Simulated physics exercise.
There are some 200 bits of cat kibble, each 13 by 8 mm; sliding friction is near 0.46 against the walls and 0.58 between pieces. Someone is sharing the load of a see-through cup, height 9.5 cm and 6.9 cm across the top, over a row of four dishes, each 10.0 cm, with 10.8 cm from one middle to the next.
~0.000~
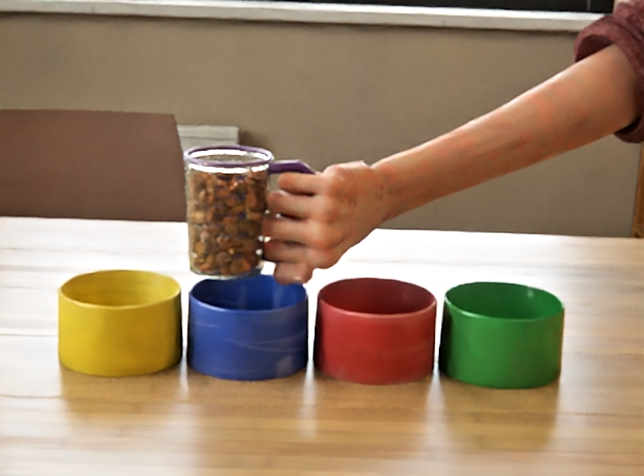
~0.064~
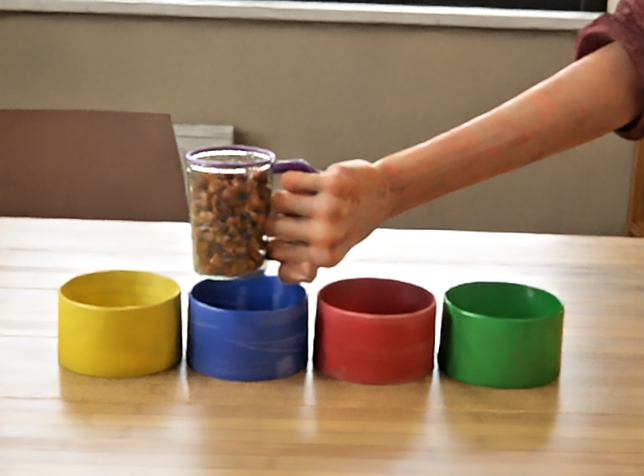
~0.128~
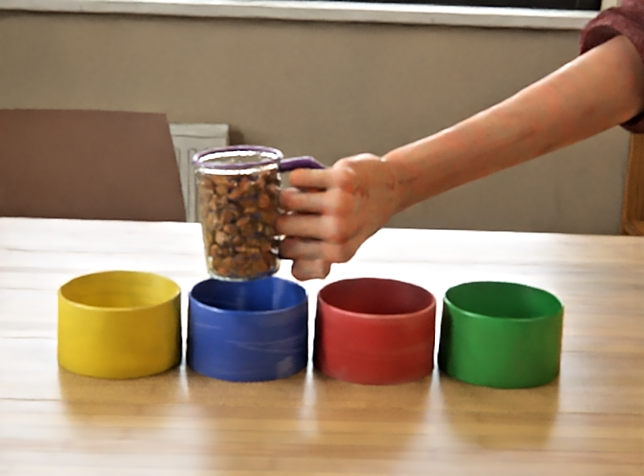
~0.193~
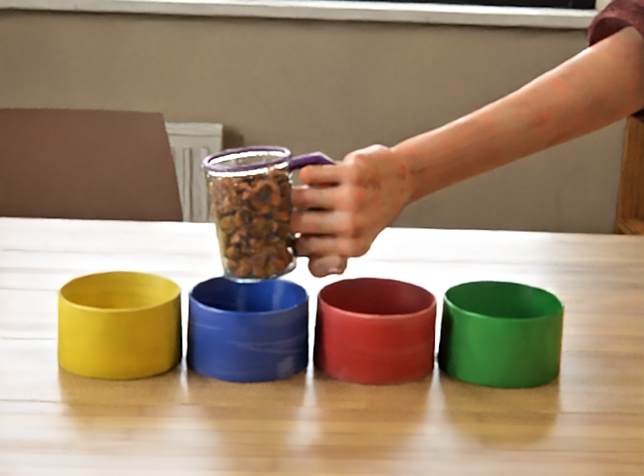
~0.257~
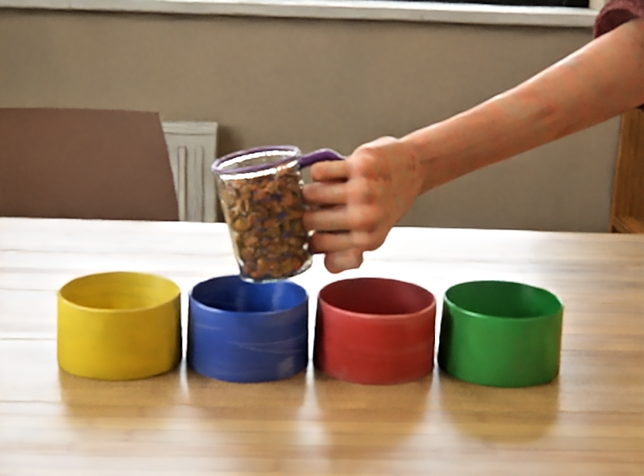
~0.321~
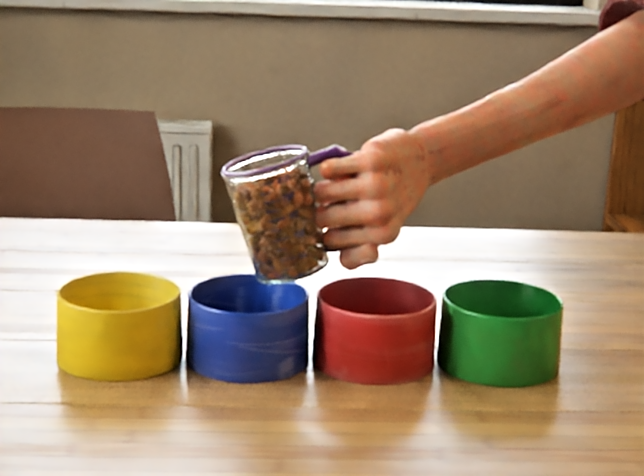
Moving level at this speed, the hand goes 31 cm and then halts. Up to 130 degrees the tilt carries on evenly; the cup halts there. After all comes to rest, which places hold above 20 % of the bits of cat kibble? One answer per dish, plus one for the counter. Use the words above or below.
Red - below; blue - below; green - above; yellow - below; counter - below.
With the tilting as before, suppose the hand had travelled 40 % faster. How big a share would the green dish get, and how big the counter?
Shares - green 100, counter 0.
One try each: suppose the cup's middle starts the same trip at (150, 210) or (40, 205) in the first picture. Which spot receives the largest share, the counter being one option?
Most goes to: Green; red.
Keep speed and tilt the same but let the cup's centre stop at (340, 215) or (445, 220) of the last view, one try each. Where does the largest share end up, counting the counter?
Try 1 - blue; try 2 - red.
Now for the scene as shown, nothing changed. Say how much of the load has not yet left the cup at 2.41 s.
It comes out close to 0 per cent.
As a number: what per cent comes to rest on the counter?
The figure is about 0 percent.
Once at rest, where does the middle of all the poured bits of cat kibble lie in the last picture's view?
In the last view, approximately (506, 337).
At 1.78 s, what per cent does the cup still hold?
Roughly 90 per cent, give or take.
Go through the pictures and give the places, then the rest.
The first frame shows cup at (227, 212), tilt 0 degrees, lip at (186, 154), moved 0.0 cm; middle of the pieces at (232, 214); yellow dish at (121, 288); blue dish at (249, 292); red dish at (377, 296); green dish at (504, 300).
The second frame shows cup at (230, 213), tilt 1 degrees, lip at (188, 156), moved 0.3 cm; middle of the pieces at (235, 215).
The third frame shows cup at (240, 214), tilt 4 degrees, lip at (195, 159), moved 1.1 cm; middle of the pieces at (245, 215).
The fourth frame shows cup at (254, 214), tilt 8 degrees, lip at (205, 163), moved 2.2 cm; middle of the pieces at (258, 216).
The fifth frame shows cup at (266, 215), tilt 12 degrees, lip at (214, 167), moved 3.2 cm; middle of the pieces at (271, 216).
The sixth frame shows cup at (279, 215), tilt 16 degrees, lip at (224, 171), moved 4.3 cm; middle of the pieces at (284, 216); yellow dish at (120, 291); blue dish at (249, 294); red dish at (377, 296); green dish at (503, 299). The cup turns about 60 degrees a second and travels 16 cm a second.
After 1.19 s, tilt 69 degrees; cup holds 100 %.
Then, at 1.78 s, tilt 104 degrees; cup holds 90 %, red 5 %, green 10 %.
Then, at 2.41 s, tilt 130 degrees; cup holds 0 %, red 5 %, green 95 %.
By 2.9 s all is still; red 5 %, blue 0 %, green 95 %, yellow 0 %, counter 0 %.
